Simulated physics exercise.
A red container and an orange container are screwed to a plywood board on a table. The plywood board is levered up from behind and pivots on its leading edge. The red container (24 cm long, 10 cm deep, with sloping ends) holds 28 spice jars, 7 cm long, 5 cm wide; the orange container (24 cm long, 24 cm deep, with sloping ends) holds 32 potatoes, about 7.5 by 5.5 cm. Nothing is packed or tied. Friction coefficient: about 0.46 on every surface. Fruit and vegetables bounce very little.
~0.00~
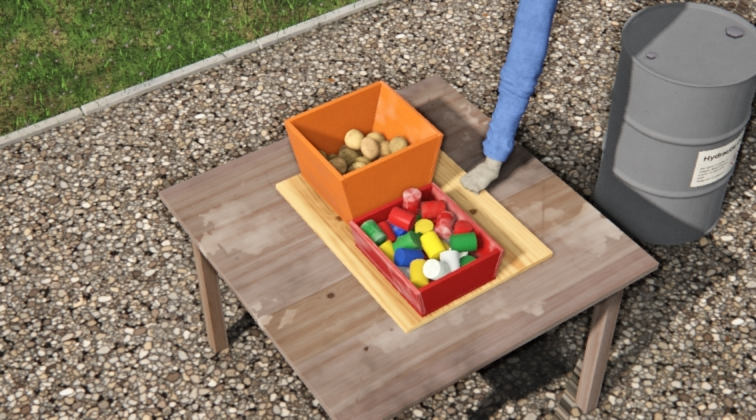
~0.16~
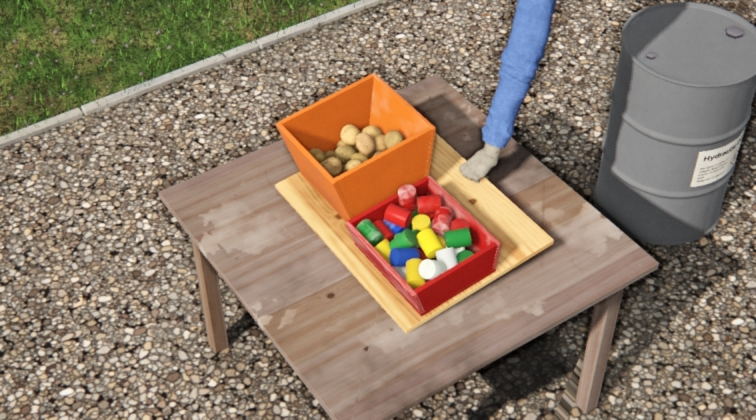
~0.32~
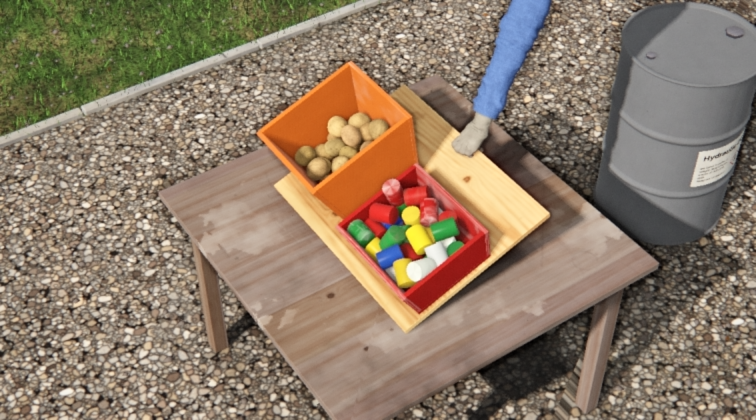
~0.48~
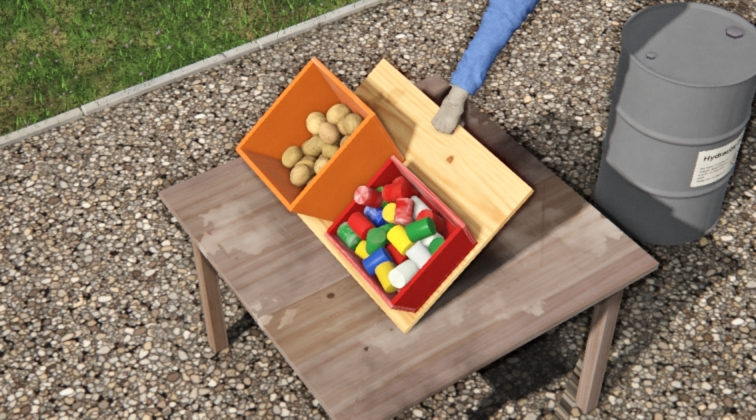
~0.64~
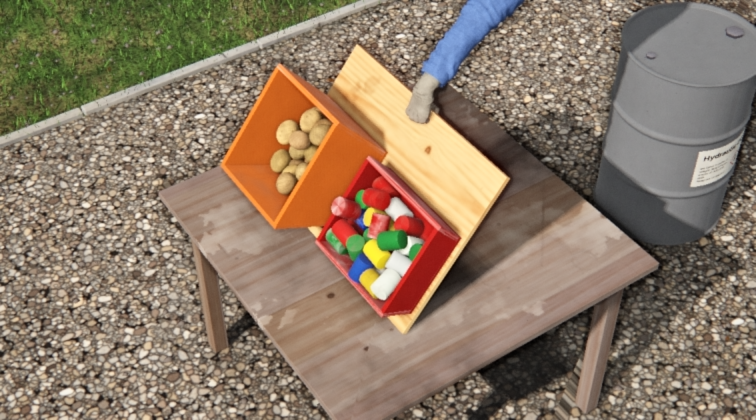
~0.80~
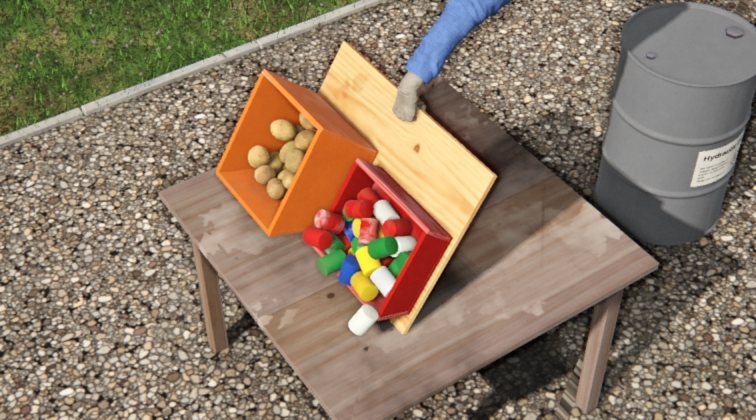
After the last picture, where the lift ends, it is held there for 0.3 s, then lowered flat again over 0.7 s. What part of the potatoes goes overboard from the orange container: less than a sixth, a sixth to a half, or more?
It sheds under a sixth of them.
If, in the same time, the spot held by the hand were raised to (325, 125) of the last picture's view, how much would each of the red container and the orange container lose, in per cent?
Then red container 100, orange container 70 per cent.
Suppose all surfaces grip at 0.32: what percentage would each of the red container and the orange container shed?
In that case red container 30, orange container 0 per cent.
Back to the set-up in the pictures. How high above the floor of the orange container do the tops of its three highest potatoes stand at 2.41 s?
Roughly 19 cm high.
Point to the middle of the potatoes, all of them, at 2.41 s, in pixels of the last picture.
Around (354, 175).
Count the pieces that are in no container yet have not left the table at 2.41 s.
About 4.
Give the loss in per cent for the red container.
Red container 20 per cent.
After 1.06 s, tilt 58°; 4 of 28 out of the red container and 0 of 32 out of the orange container.
After 1.38 s, tilt 38°; 6 of 28 out of the red container and 0 of 32 out of the orange container.
After 1.83 s, tilt 0°; 6 of 28 out of the red container and 0 of 32 out of the orange container.
When it is over (at 2.41 s), 6 of 28 out of the red container and 0 of 32 out of the orange container. Asked share, 0 of 32, 0 per cent.
